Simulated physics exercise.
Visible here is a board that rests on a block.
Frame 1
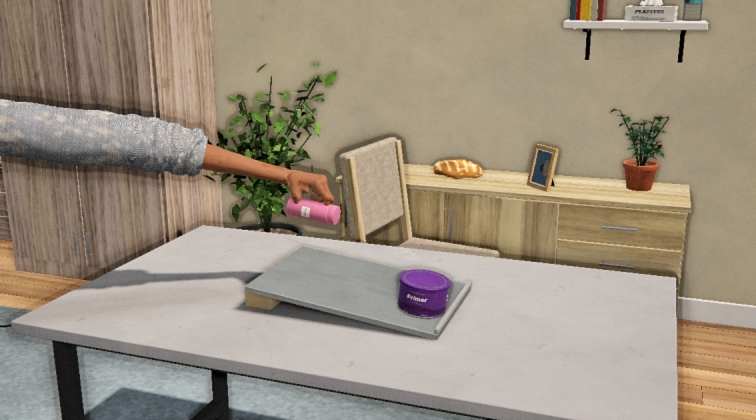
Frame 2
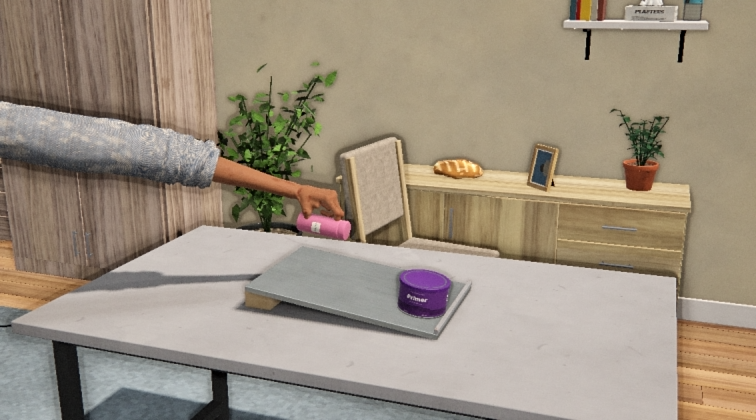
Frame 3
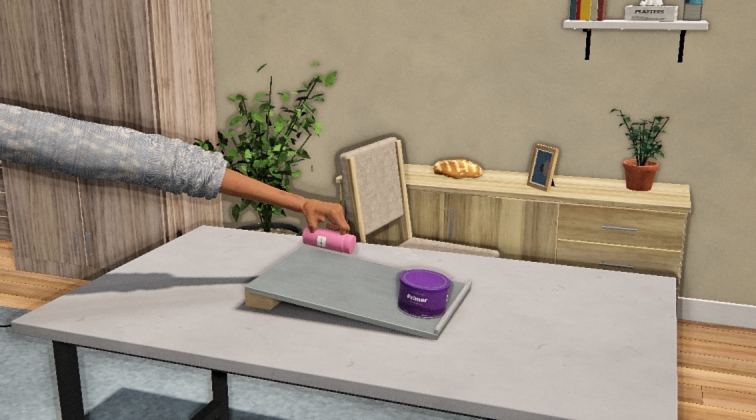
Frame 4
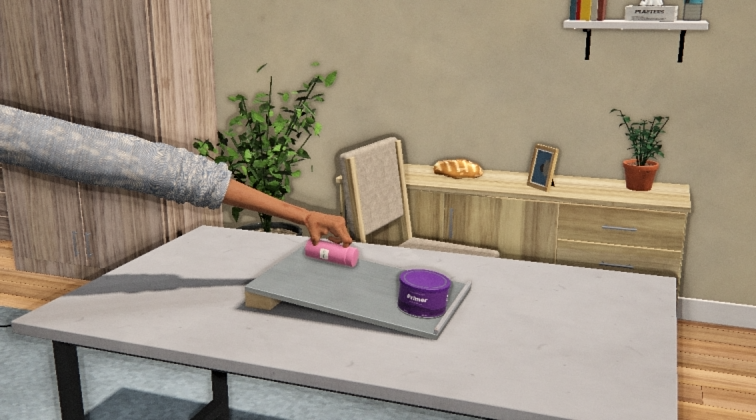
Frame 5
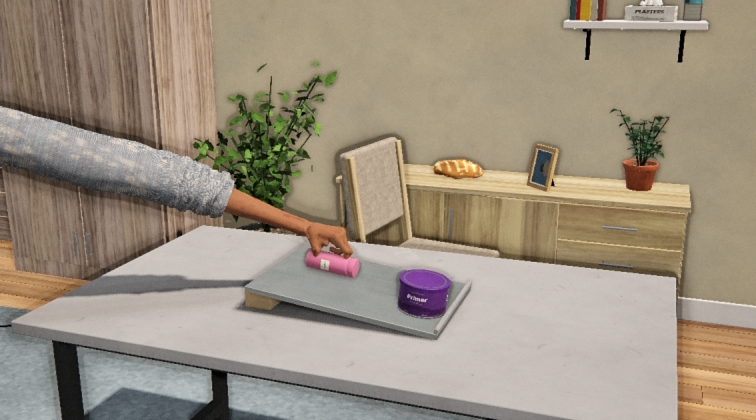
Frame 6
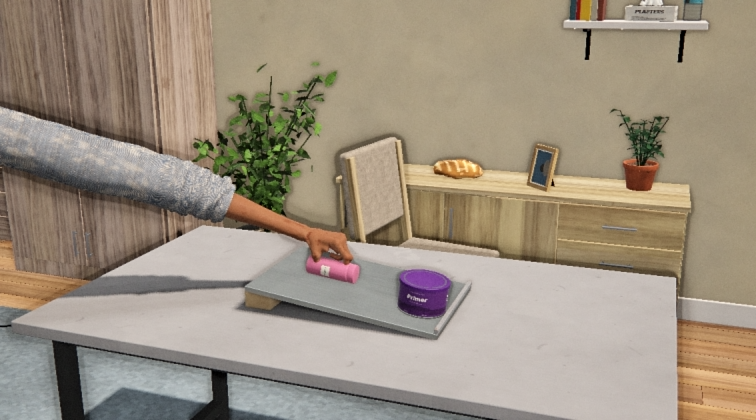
A hand reaching in from the left, its arm in a grey patterned sleeve, carries a pink shaker on its side down and slightly right onto a tilted grey board, fingers still on it. The fixed view looks slightly down across a pale table in a room with a plant, chair and wooden sideboard. A purple tub sits still on the board's lower right, opposite the supporting block.
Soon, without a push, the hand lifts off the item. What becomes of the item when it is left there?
Still.
Then, 0.20 s after the last picture, nothing has stirred.
Then, 0.40 s after the last picture, pink shaker resting near (333, 269).
At rest, both in place. Seen from the same camera at the end, pink shaker near (333, 269). The pink shaker remains at rest.
